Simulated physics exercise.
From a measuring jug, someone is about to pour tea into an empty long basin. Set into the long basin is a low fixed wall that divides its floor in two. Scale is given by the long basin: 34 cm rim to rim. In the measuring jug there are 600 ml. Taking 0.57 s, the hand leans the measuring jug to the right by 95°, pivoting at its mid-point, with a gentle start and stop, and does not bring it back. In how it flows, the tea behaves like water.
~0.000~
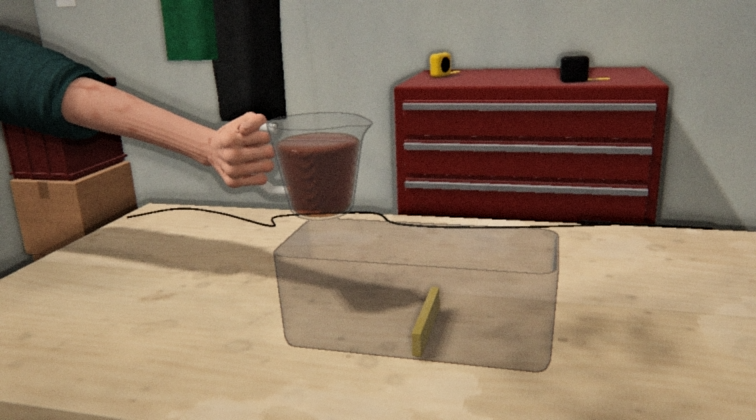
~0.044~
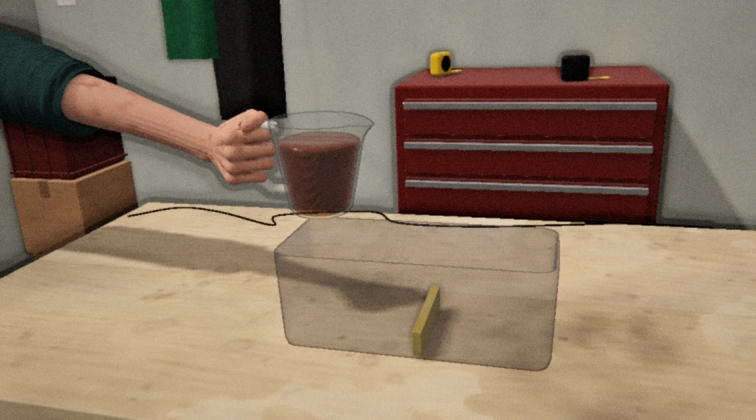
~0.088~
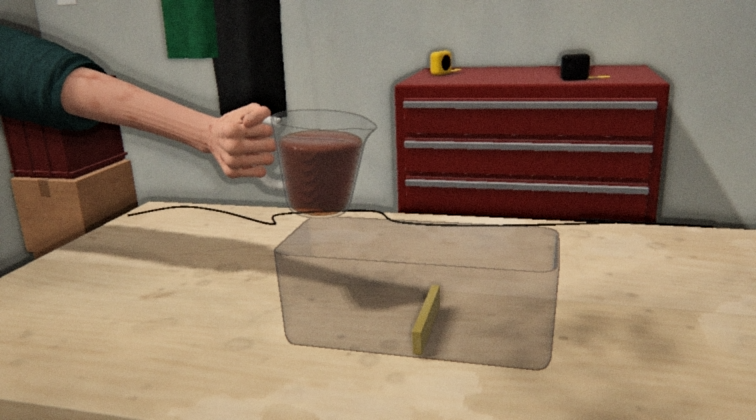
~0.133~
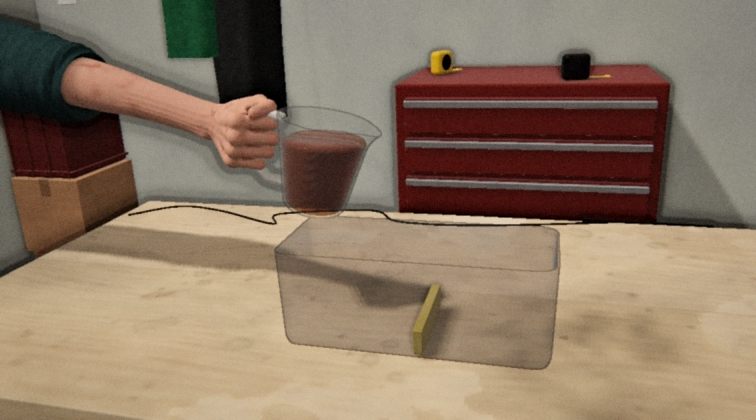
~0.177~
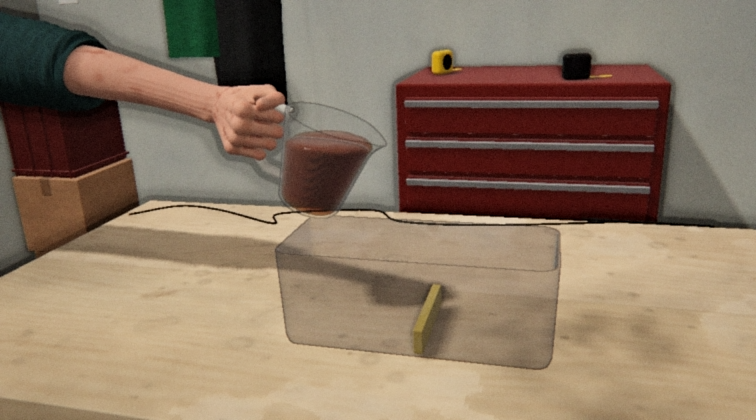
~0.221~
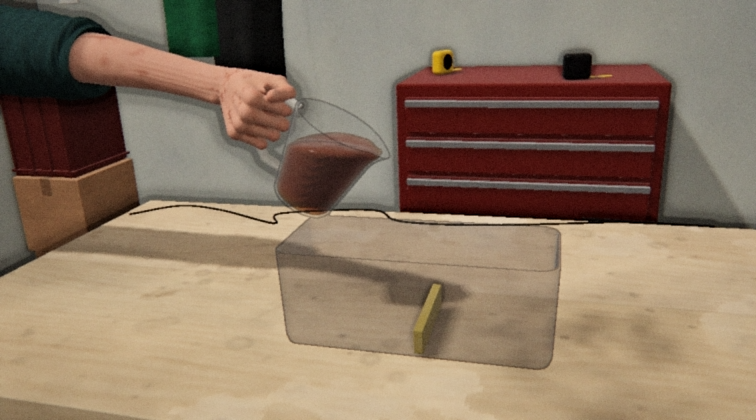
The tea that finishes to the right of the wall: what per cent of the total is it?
It is about 44 per cent of the total.
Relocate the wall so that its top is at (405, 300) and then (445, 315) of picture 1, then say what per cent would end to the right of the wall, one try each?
95 % and 15 %.
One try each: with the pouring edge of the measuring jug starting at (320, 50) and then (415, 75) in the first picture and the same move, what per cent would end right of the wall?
I'd expect close to 10 per cent and then close to 85 per cent.
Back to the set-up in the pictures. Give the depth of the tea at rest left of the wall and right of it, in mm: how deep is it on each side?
Left roughly 14 mm; right roughly 12 mm.
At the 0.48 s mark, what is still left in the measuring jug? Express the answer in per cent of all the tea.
I'd estimate some 56 % remains.
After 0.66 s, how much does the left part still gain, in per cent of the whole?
Near 14 percent, more or less.
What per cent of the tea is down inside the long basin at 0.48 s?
Roughly 26 per cent.
After 0.48 s the tilt is 89° and 56 per cent is still to pour, 13 is left of the wall and 13 right of it.
After 0.66 s the tilt is 95° and 16 per cent is still to pour, 43 is left of the wall and 33 right of it.
After 0.86 s the tilt is 95° and 3 per cent is still to pour, 53 is left of the wall and 43 right of it.
After 1.07 s the tilt is 95° and 0 per cent is still to pour, 56 is left of the wall and 43 right of it.
In the end 56 per cent lies left of the wall, 44 right of it and 0 outside.
